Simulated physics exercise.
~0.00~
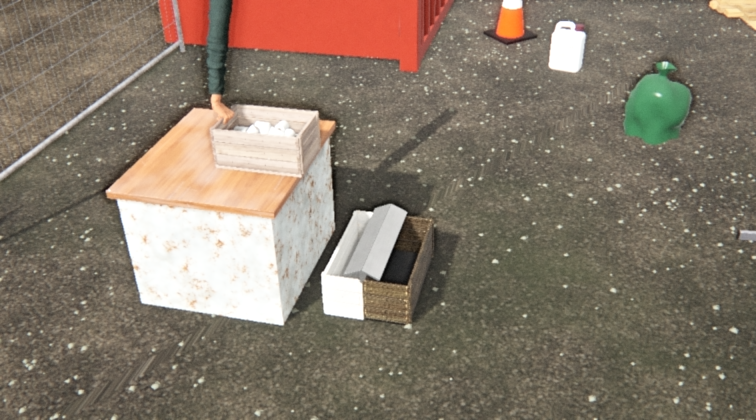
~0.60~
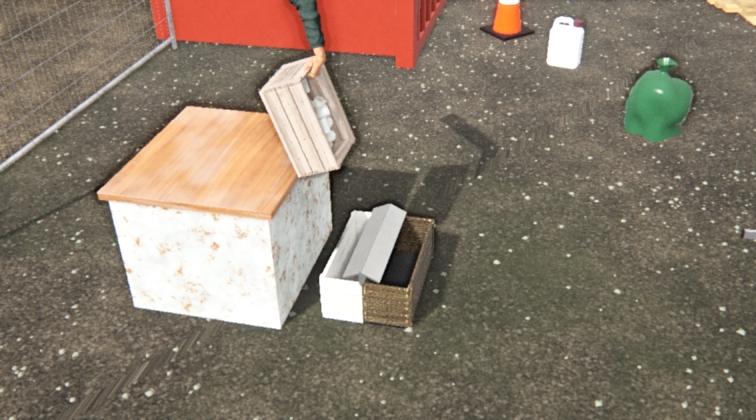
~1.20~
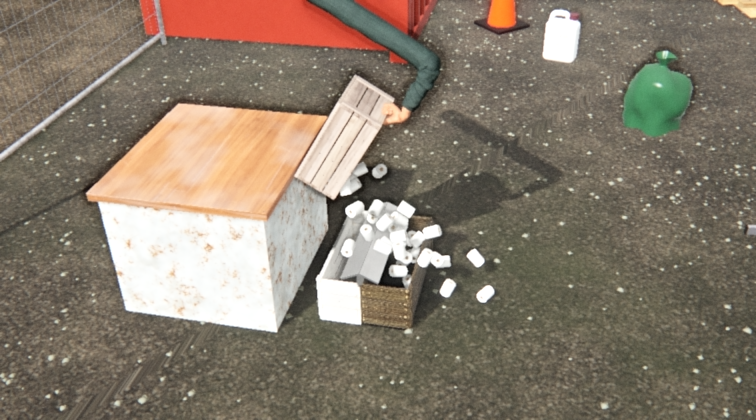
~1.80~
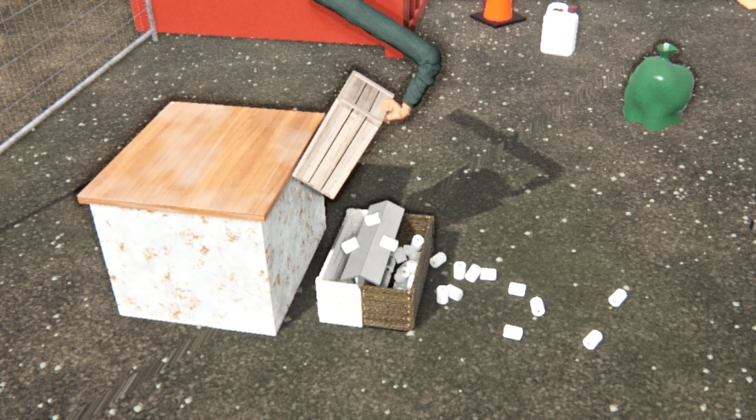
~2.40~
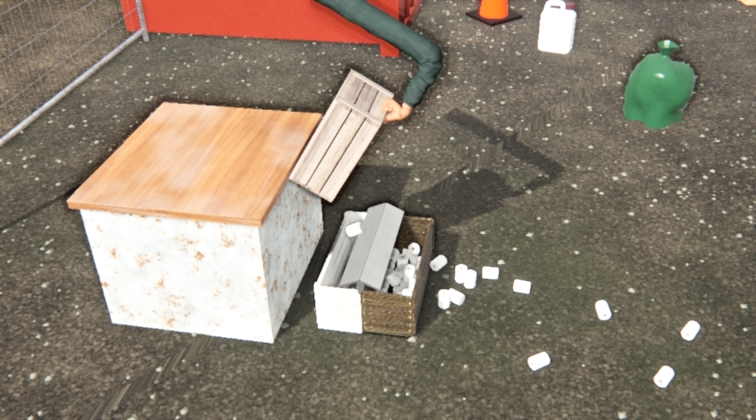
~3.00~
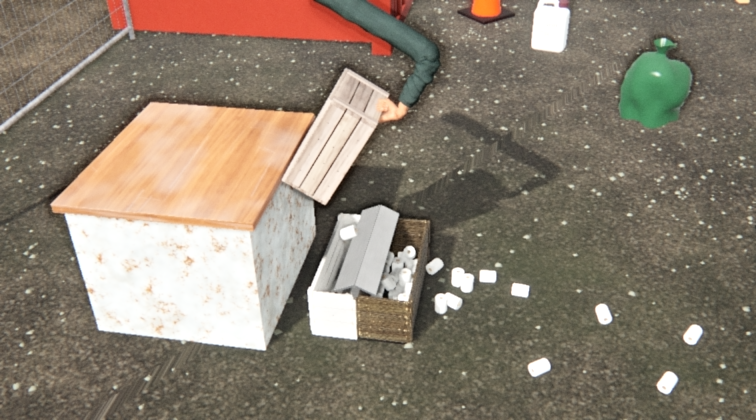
A green-sleeved arm tipping a wooden crate of small white rolls over divided bins, most landing inside and others scattering right.
